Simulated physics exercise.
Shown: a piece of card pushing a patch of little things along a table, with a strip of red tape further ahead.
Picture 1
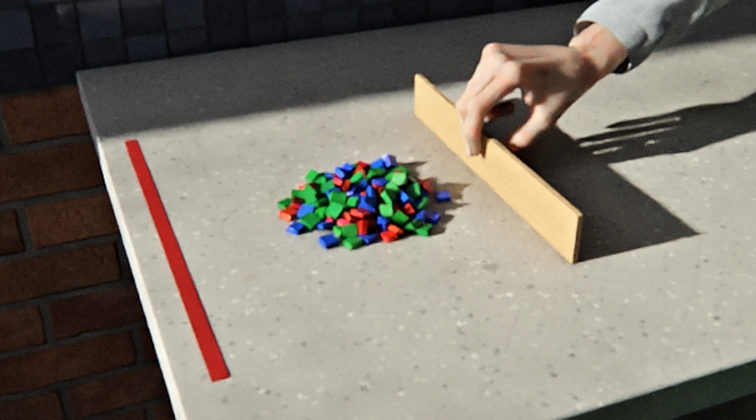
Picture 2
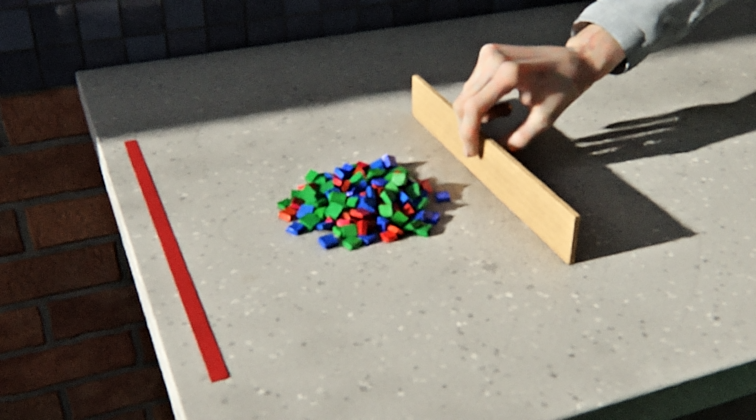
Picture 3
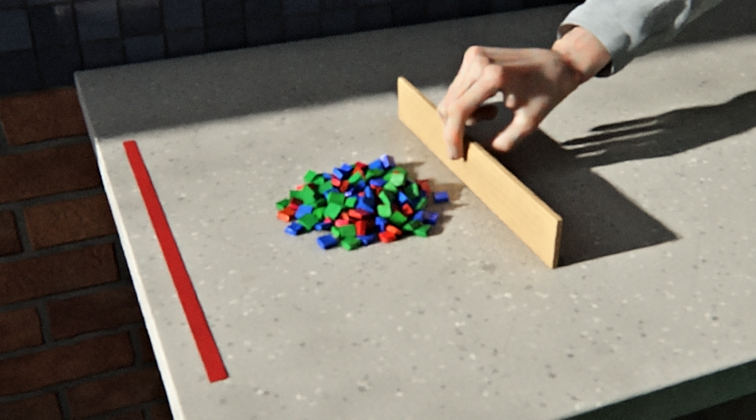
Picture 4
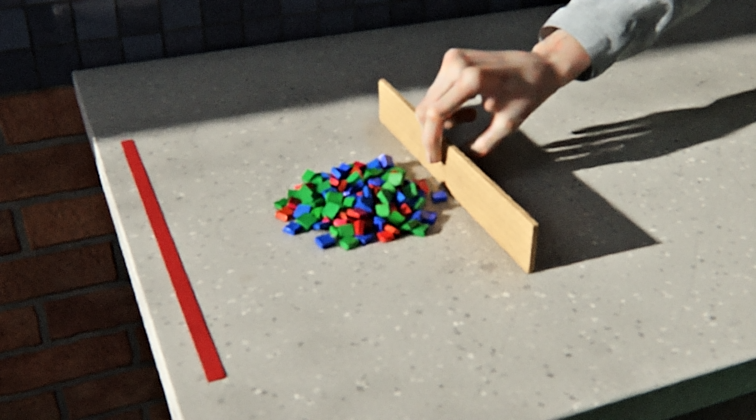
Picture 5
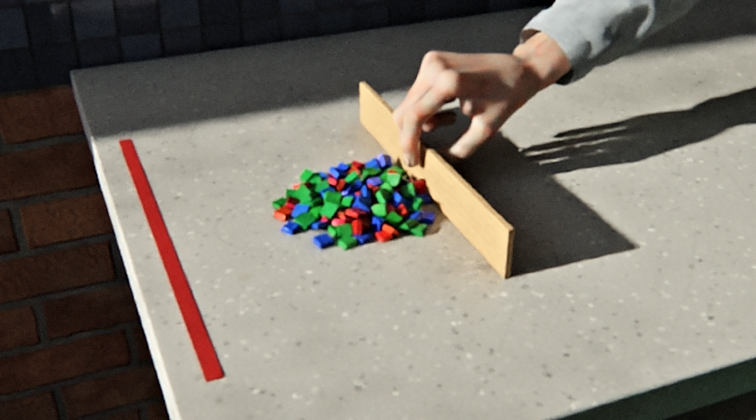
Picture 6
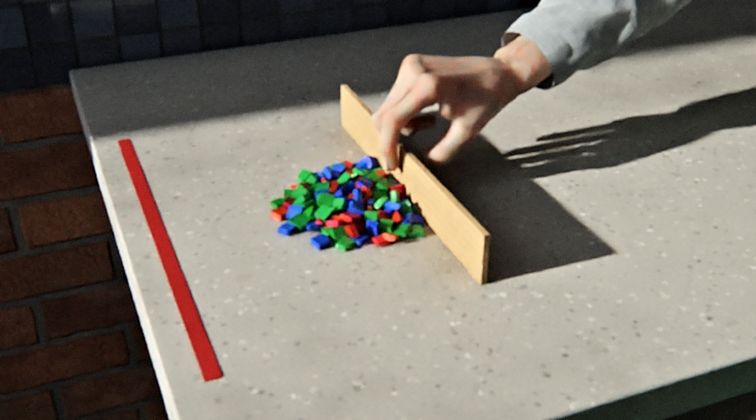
A loose heap of red, green and blue mosaic tiles sits on a pale speckled tabletop, seen from above at an angle, with dark tiles and red brick behind. A strip of red tape lies near the left edge, and a grey-sleeved hand grips an upright tan card on the right. The card, at first still, slides left into the heap, nudging its nearest pieces.
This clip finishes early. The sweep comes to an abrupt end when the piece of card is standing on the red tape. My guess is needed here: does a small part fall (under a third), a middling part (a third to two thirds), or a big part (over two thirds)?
I would guess a big part, over two thirds.
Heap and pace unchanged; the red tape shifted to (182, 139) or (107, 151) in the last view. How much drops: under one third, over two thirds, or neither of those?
Try 1 - under a third; try 2 - above two thirds.
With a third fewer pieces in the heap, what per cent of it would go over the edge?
I'd expect around 80 per cent.
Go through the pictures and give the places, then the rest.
Piece of card at (564, 226), at rest; red tape at (133, 149), about two fingers from the edge; edge at (131, 250); the heap at (367, 196), mosaic tiles, in the first picture.
Piece of card at (561, 227), in the second picture.
Piece of card at (544, 231); the heap at (365, 196), in the third picture.
Piece of card at (521, 235), in the fourth picture.
Piece of card at (497, 240); the heap at (362, 196), a stray few pushed along, in the fifth picture.
Piece of card at (473, 245); red tape at (127, 148); edge at (124, 249); the heap at (351, 197), about half pushed along, in the sixth picture.
Soon after the last picture, piece of card still moving, near (277, 172); heap all on the table, its front near (167, 231).
A little later, piece of card stopped at the red tape; heap about two thirds over the edge.
Later still, piece of card stopped at the red tape; heap most over the edge.
At rest, piece of card stopped at the red tape; heap most over the edge.
